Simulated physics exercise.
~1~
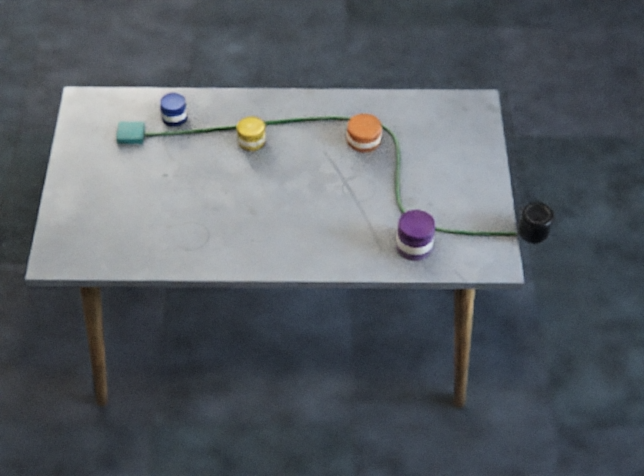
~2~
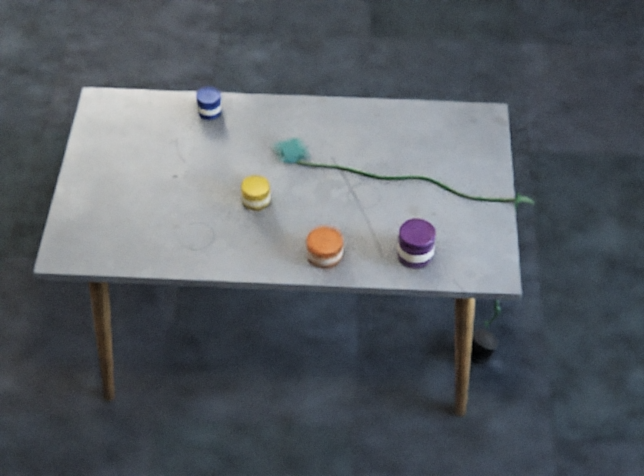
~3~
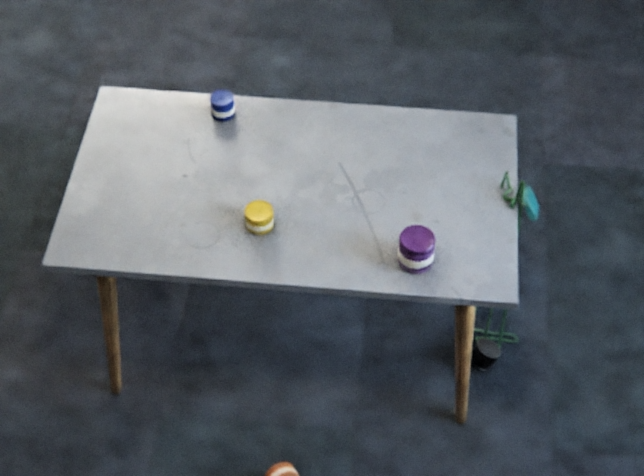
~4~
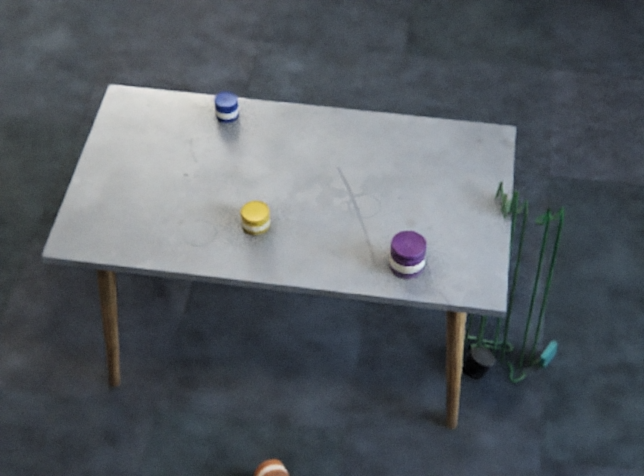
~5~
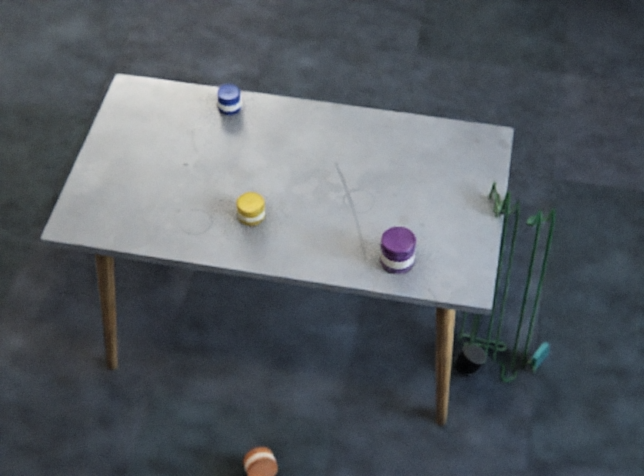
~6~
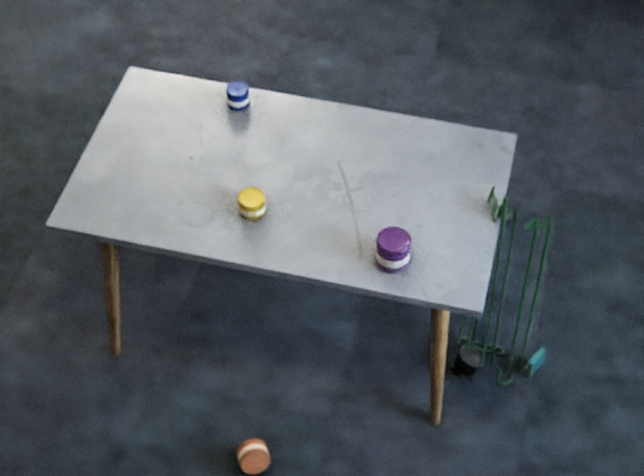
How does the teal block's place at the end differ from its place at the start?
At the start the teal block lies near the left end of the tabletop, at the far side. At the end it is off the table, down beyond the right edge near the black object.
